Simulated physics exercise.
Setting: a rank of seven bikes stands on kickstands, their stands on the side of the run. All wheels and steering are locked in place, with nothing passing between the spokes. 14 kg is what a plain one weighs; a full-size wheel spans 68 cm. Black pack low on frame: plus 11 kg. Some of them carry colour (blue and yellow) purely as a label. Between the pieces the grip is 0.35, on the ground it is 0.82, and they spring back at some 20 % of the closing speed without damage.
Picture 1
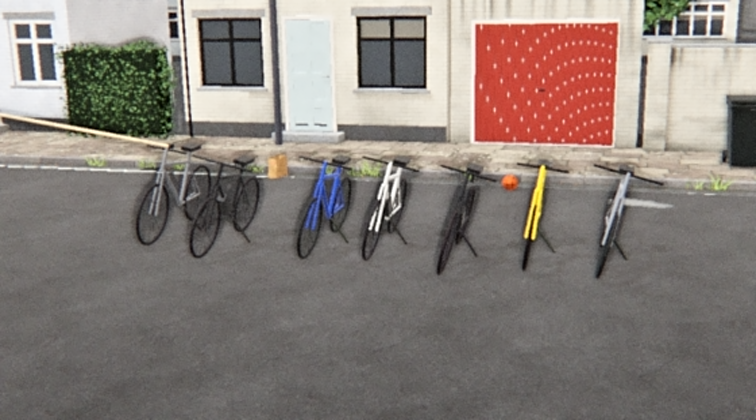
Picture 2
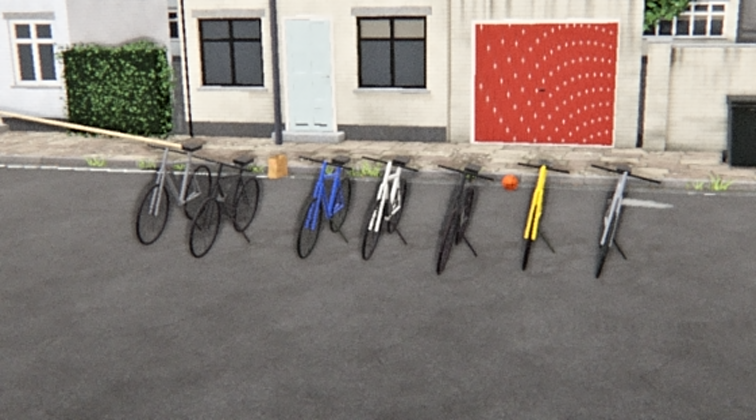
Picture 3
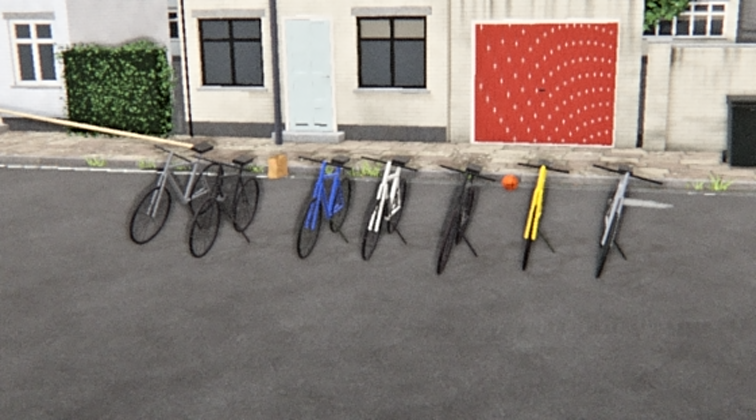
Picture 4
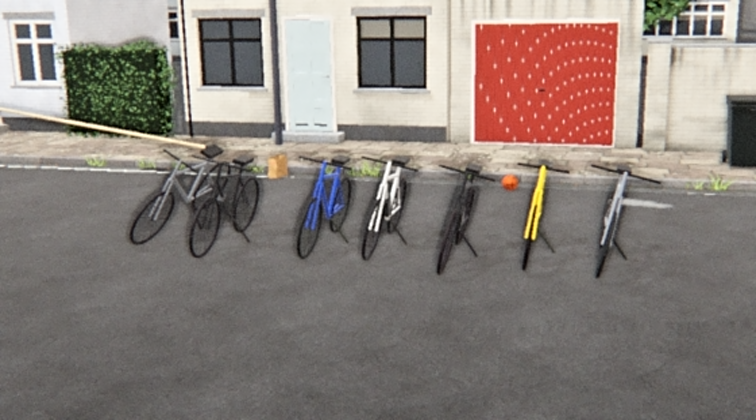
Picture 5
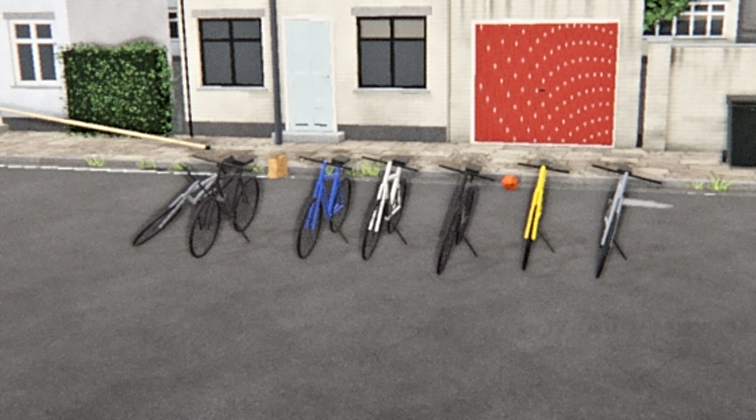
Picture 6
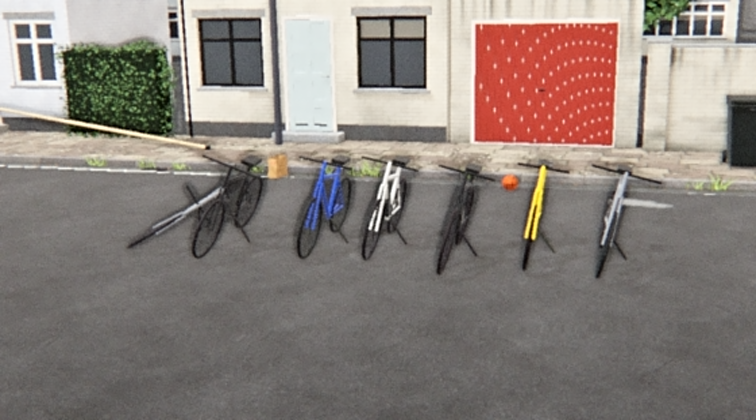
On a street, a long pole pushes the leftmost bicycle, which tips rightward behind its neighbour.
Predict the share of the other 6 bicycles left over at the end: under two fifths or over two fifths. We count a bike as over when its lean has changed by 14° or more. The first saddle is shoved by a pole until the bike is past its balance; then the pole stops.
The share left over is fewer than two in five.
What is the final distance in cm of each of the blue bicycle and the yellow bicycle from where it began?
Blue: About 0 cm, yellow: About 0 cm.
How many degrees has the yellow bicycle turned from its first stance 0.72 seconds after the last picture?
Roughly 0°.
Then, 0.16 s after the last picture, 1 of the 6 other bicycles over.
At rest, 1 of the 6 other bicycles over; blue bicycle unmoved; yellow bicycle unmoved. That is 17 per cent. Five left standing. As the last picture would show them, middles, blue bicycle near (329, 199), yellow bicycle near (538, 207).
